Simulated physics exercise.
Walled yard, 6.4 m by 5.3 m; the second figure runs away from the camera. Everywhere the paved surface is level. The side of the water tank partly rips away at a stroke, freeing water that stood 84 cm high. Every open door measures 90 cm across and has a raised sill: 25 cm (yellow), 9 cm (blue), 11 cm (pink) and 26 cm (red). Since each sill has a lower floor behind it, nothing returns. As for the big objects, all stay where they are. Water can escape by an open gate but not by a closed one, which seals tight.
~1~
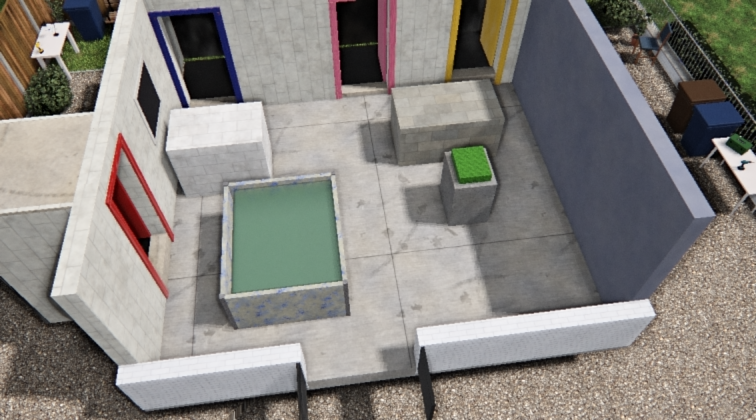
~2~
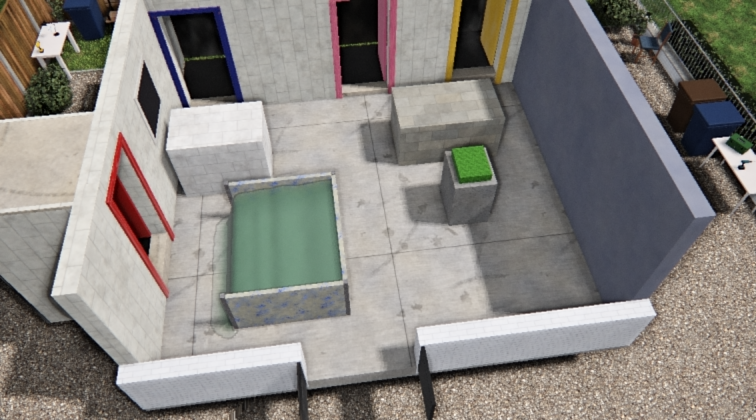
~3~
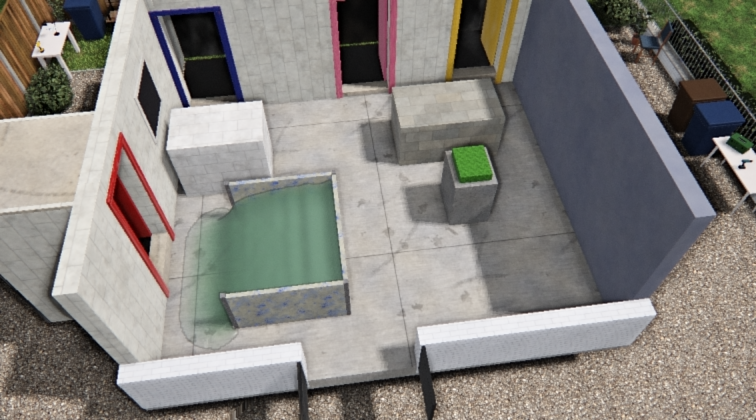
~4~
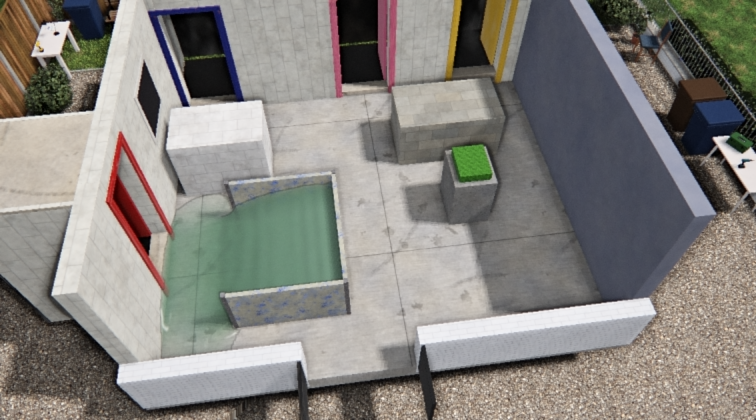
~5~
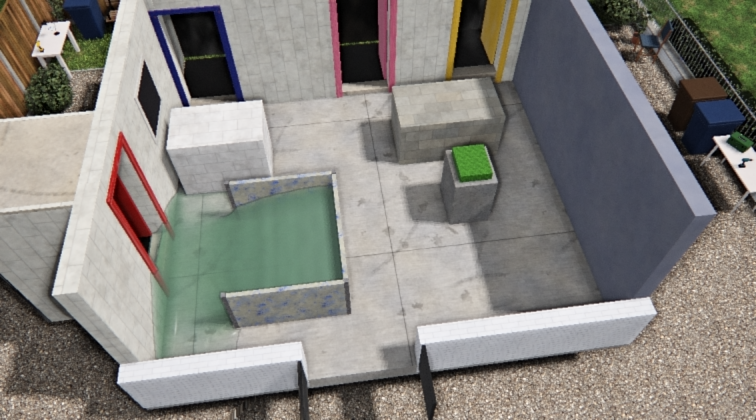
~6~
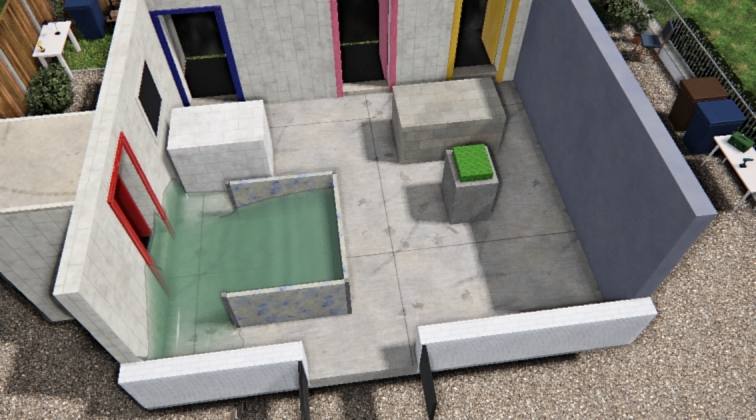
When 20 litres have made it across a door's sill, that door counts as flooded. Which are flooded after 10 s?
Yellow door: Lags behind the figure, blue door: Outstrips the figure, pink door: Lags behind the figure, red door: Outstrips the figure.
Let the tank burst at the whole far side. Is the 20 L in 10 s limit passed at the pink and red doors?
Outcome at pink: Exceeded; outcome at red: Not exceeded.
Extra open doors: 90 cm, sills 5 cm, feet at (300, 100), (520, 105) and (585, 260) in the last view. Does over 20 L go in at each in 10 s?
In sequence the answers are less than that, less than that and more than that.
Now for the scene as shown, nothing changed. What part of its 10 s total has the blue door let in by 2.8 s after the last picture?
Roughly 95%.
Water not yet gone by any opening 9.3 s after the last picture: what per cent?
Still there: Roughly 78 %.
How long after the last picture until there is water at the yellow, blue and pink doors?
Yellow: 4.5 s; blue: 0.6 s; pink: 2.4 s.
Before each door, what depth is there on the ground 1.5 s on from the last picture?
Depths in centimetres - yellow: 0, blue: 6, pink: 0, red: 31.
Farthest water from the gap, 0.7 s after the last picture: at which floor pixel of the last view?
About (187, 113) in the last view.
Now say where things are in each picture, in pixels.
The water tank at (283, 234) is whole and still, 84 cm deep, in the first picture.
The front is at (228, 333), 1.0 m from the gap at (235, 258); 0.5 m2 of floor is under water; 84 cm left at the back of the water tank, in the second picture.
Water pours out at (237, 260) and has run 1.2 m, to (211, 343); typically 14 cm deep outside, 78 cm at the water tank's back, in the third picture.
The front is at (163, 352), 1.6 m from the gap at (237, 261); 2.8 m2 of floor is under water; 72 cm left at the back of the water tank, in the fourth picture.
The front is at (178, 192), 2.0 m from the gap at (238, 262); 3.4 m2 of floor is under water; 70 cm left at the back of the water tank, in the fifth picture.
The front is at a hidden place, 2.3 m from the gap at (238, 262); 3.6 m2 of floor is under water; 62 cm left at the back of the water tank, in the sixth picture.
Then, 0.7 s after the last picture water covers 20 % of the floor and is deepest (62 cm) near (161, 381); yellow door not reached, blue door 2 cm at the sill, 2 L in, pink door not reached, red door 52 cm at the sill, 157 L in.
Then, 1.5 s after the last picture water covers 35 % of the floor and is deepest (38 cm) near (200, 201); yellow door not reached, blue door 6 cm at the sill, 52 L in, pink door not reached, red door 31 cm at the sill, 232 L in.
Then, 2.8 s after the last picture water covers 70 % of the floor and is deepest (24 cm) near (608, 324); yellow door not reached, blue door 11 cm at the sill, 101 L in, pink door 2 cm at the sill, 0 L in, red door 20 cm at the sill, 240 L in.
Then, 5.3 s after the last picture water covers 90 % of the floor and is deepest (20 cm) near (162, 369); yellow door 10 cm at the sill, 0 L in, blue door 5 cm at the sill, 106 L in, pink door 6 cm at the sill, 0 L in, red door 17 cm at the sill, 240 L in.
Then, 9.3 s after the last picture water covers 95 % of the floor and is deepest (10 cm) near (436, 346); yellow door 8 cm at the sill, 0 L in, blue door 4 cm at the sill, 106 L in, pink door 8 cm at the sill, 0 L in, red door 8 cm at the sill, 240 L in.
